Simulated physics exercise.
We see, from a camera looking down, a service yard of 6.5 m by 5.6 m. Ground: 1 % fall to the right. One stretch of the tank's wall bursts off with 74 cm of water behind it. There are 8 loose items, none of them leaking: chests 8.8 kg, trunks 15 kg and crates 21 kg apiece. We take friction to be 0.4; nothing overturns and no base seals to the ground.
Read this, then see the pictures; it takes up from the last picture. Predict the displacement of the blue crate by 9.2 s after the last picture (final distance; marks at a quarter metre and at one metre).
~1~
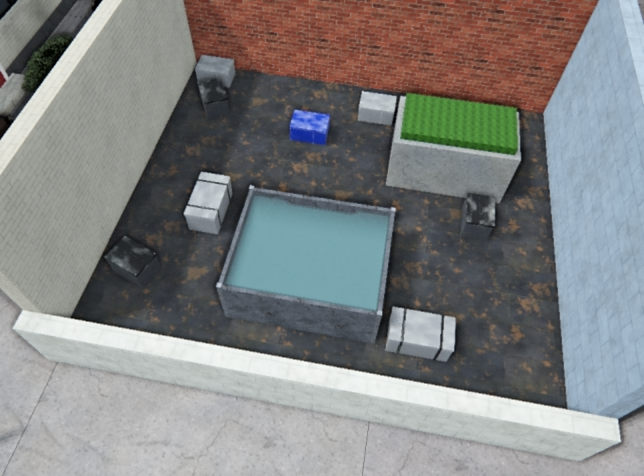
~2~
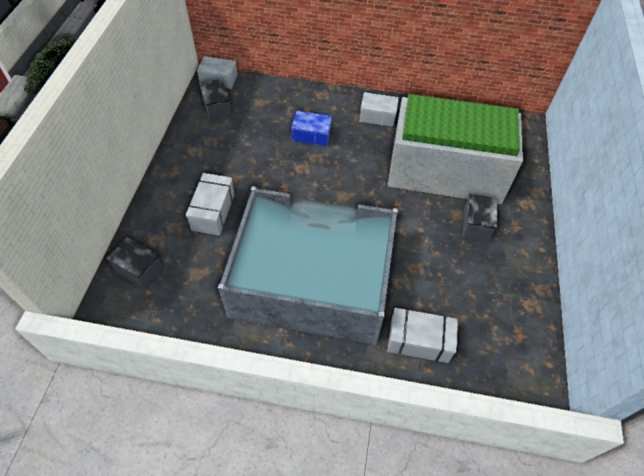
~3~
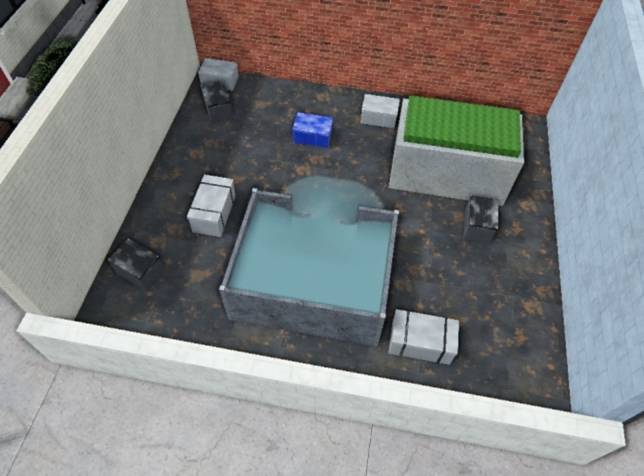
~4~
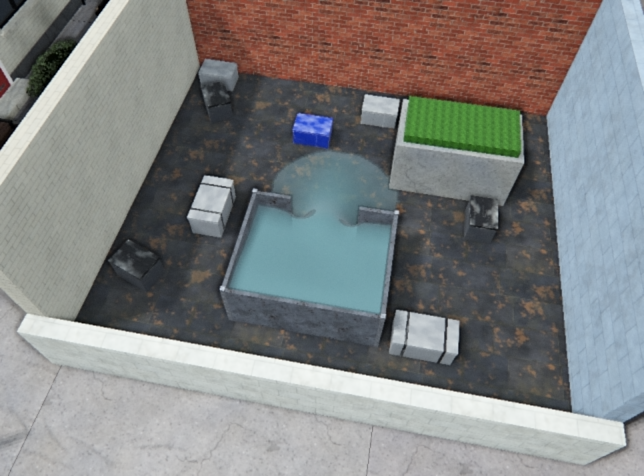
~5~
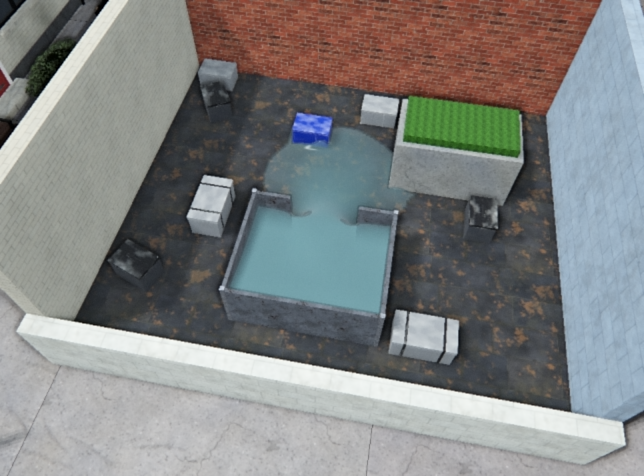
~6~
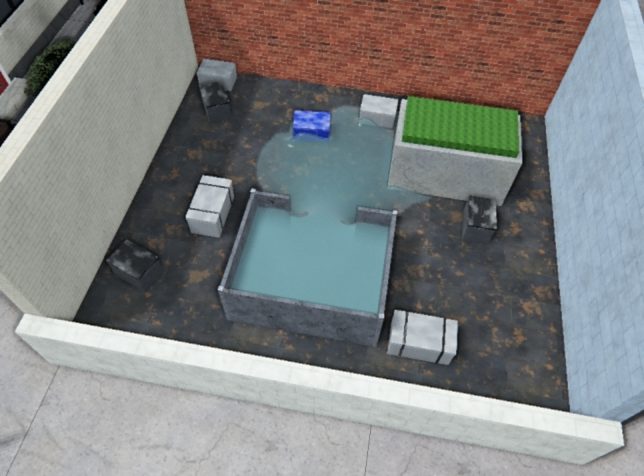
The outcome will be a long move.
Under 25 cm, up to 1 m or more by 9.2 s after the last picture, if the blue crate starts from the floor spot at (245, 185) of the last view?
By that time it keeps its spot.
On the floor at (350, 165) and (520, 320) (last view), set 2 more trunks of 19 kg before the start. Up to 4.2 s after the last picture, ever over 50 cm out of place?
In sequence: Beyond it, then within it.
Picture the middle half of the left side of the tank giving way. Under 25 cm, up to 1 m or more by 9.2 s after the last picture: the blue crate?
The blue crate simply stays where it is.
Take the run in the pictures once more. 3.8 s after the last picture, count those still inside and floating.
At that instant the tally stands at 3.
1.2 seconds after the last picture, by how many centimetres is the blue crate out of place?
I'd guess some 140 cm by then.
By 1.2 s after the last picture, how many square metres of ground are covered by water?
Roughly 18 m2.
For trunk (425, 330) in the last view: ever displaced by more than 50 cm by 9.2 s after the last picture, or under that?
It stayed inside.
Then, 1.2 s after the last picture the blue crate is near (272, 67), 1.5 m from its start, afloat; 2 afloat.
Then, 3.8 s after the last picture the blue crate is near (227, 111), 1.4 m from its start, afloat; 3 afloat.
Then, 6.2 s after the last picture the blue crate is near (229, 175), 1.7 m from its start, aground; 4 afloat.
Then, 9.2 s after the last picture the blue crate is near (229, 175), 1.7 m from its start, aground; 5 afloat.
